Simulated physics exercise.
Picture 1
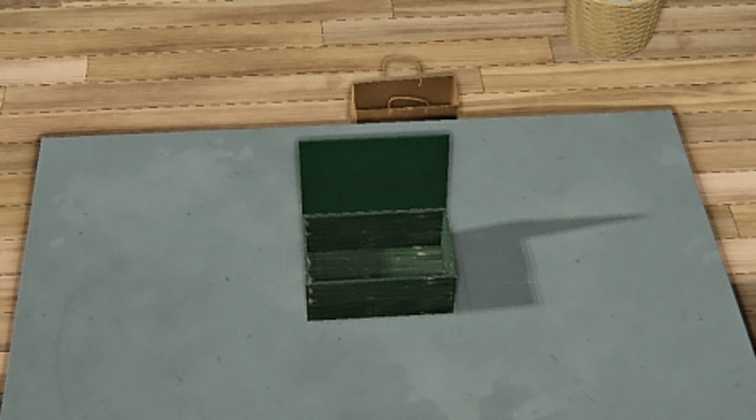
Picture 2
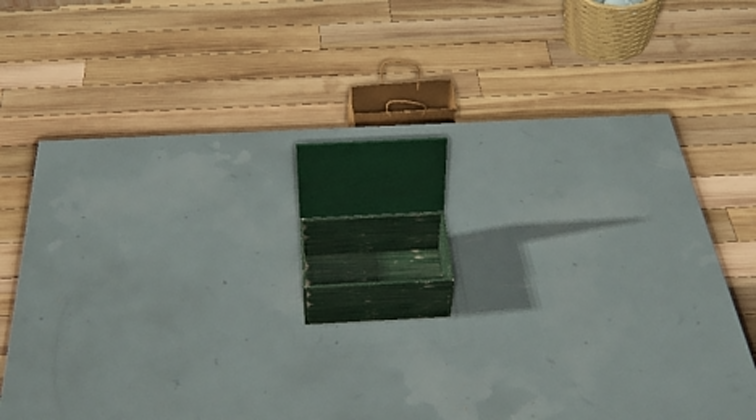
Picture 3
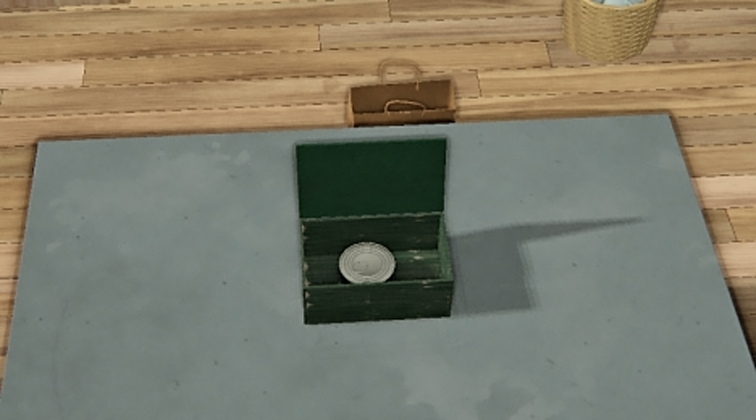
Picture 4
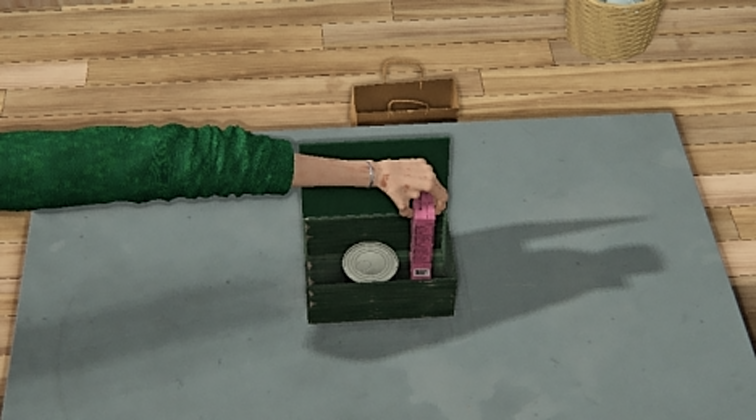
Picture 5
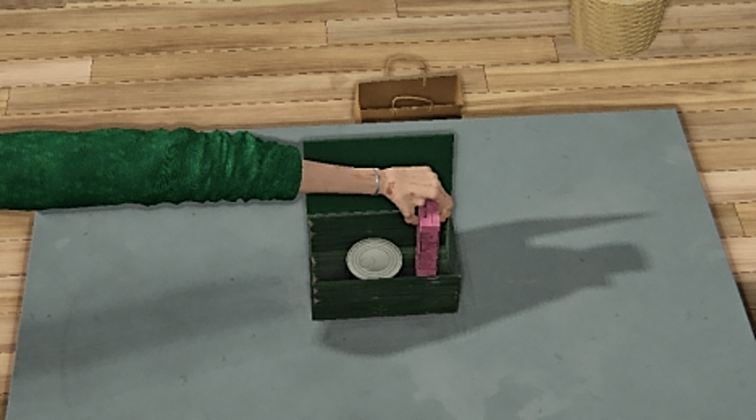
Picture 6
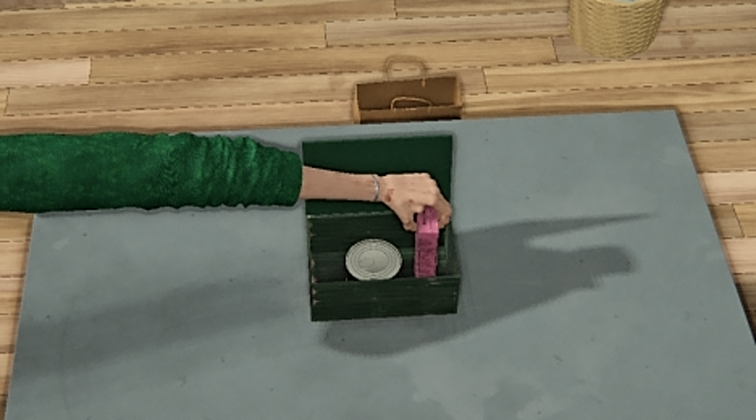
An arm in a green sleeve comes in from the left over a grey-blue tabletop, seen from above, with a wooden floor, brown container and wicker basket behind. The open dark green box at the centre is empty at first, then holds a pale round object. The hand lowers a pink packet slightly into the box's right side and keeps hold of it, while the view shifts very slightly.
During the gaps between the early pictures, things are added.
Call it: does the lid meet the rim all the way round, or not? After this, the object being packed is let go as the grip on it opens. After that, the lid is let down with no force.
It does not meet the rim all the way round.
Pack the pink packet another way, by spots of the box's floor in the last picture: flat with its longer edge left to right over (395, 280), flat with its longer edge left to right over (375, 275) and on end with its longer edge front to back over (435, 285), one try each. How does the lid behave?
So: First shut tight, second shut tight, third open.
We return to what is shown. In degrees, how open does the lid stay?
The lid sits around 50° above the rim.
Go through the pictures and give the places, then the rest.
In the first picture, the last thing is not in view yet.
In the second picture, the last thing is not in view yet.
In the third picture, the last thing is not in view yet; black tub (367, 274).
The fourth picture shows coming down; pink packet (422, 239); black tub (370, 273).
The fifth picture shows coming down; pink packet (427, 245); black tub (374, 270).
The sixth picture shows put in, still held; pink packet (426, 252); black tub (373, 271).
Then, 1.00 s on from there, lid starting down.
Then, 1.30 s on from there, lid 77° above the rim.
Then, 1.60 s on from there, lid 60° above the rim.
Then, 2.10 s on from there, lid 51° above the rim; pink packet turned 7° from how it was put near (425, 256).
In the end, lid 48° above the rim; left askew, pink packet; black tub unmoved. At the end, from the last picture's camera, pink packet near (426, 258).
